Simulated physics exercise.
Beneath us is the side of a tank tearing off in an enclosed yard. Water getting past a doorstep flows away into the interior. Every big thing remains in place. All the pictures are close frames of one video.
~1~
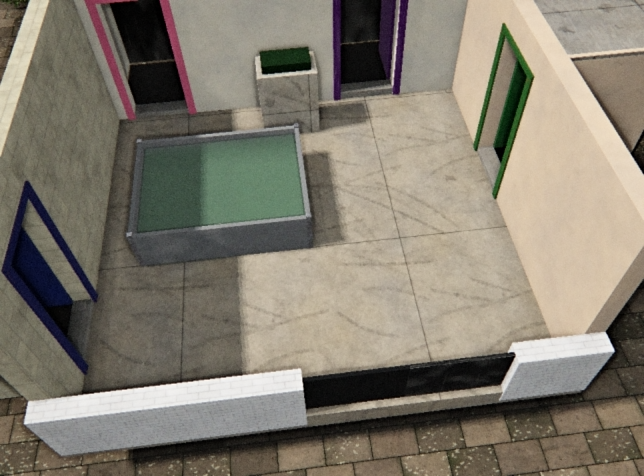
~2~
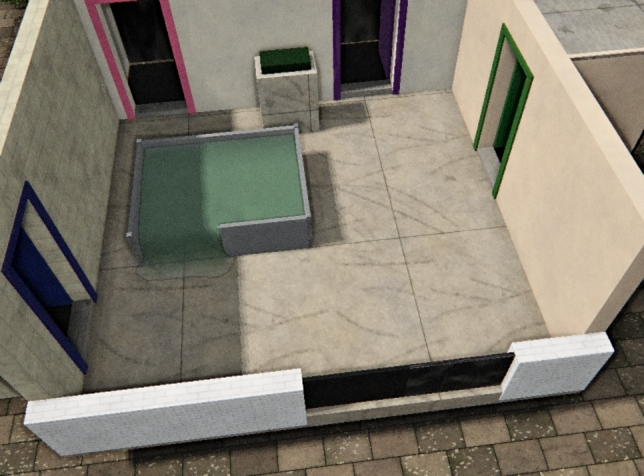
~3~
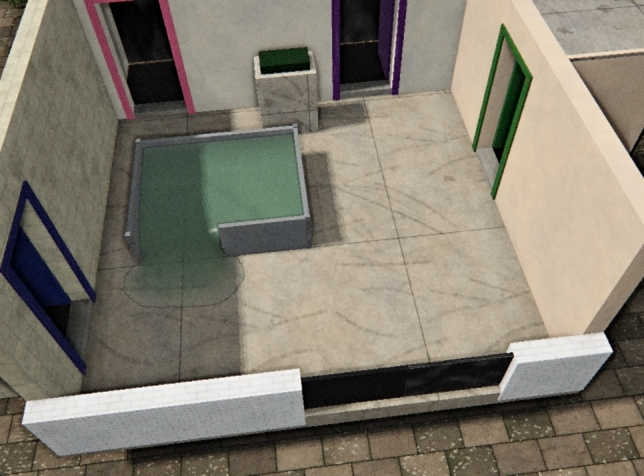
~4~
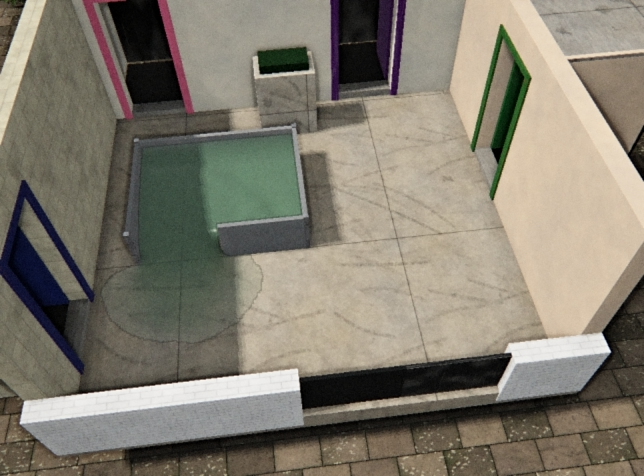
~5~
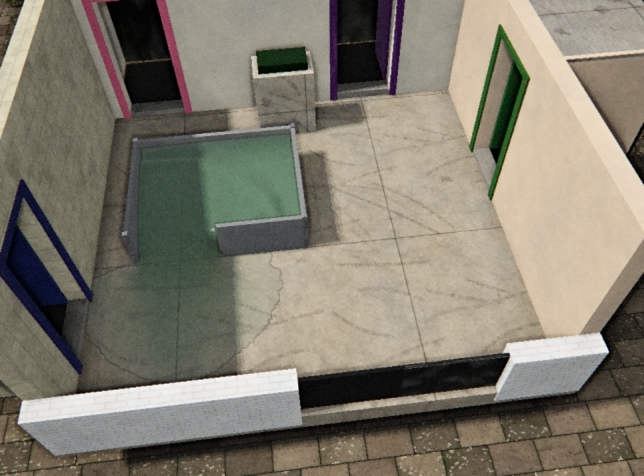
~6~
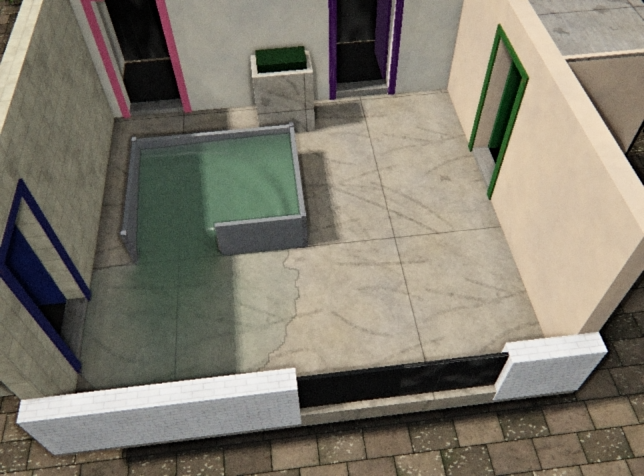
An enclosed courtyard with pale stone paving is seen from high above, its walls holding pink, purple, green and blue doorways. A grey-sided tank of green water stands left of centre, near a planter at the back, with a low white wall in front. Part of the tank's near side opens at the left, and water pours out, spreading forward and across the paving while the view shifts very slightly.
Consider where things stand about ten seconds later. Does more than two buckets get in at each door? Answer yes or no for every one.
Blue door: Yes, green door: No, purple door: No, pink door: No.
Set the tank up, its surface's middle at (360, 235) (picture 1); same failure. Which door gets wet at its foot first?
The one you want is the one in blue.
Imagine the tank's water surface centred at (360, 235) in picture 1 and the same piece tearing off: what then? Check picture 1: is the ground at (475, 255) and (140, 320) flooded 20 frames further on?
Submerged, then submerged.
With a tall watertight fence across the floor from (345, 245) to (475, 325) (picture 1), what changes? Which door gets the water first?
That would be the one in blue.
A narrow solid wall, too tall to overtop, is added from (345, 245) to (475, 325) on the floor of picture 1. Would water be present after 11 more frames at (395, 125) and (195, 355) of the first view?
Taking the points in order, the first is high and dry and the second is inundated.
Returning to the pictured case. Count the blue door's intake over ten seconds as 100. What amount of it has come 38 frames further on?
Working it through, I arrive at 95 %.
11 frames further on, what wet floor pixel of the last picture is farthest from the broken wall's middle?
Close to (489, 373).
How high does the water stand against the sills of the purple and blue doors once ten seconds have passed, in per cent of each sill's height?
Estimate, in order: 80 and 70 percent.
A moment on, water covers 20 % of the floor; the blue door wet at the sill, nothing in, the green door not reached, the purple door not reached, the pink door not reached.
Next, water covers 25 % of the floor; the blue door over two buckets in, the green door not reached, the purple door not reached, the pink door not reached.
Then, water covers 50 % of the floor; the blue door far over two buckets in, the green door not reached, the purple door not reached, the pink door not reached.
Later, water covers 75 % of the floor; the blue door far over two buckets in, the green door wet at the sill, nothing in, the purple door not reached, the pink door wet at the sill, nothing in.
In the end, water covers 95 % of the floor; the blue door far over two buckets in, the green door wet at the sill, nothing in, the purple door wet at the sill, nothing in, the pink door wet at the sill, nothing in.
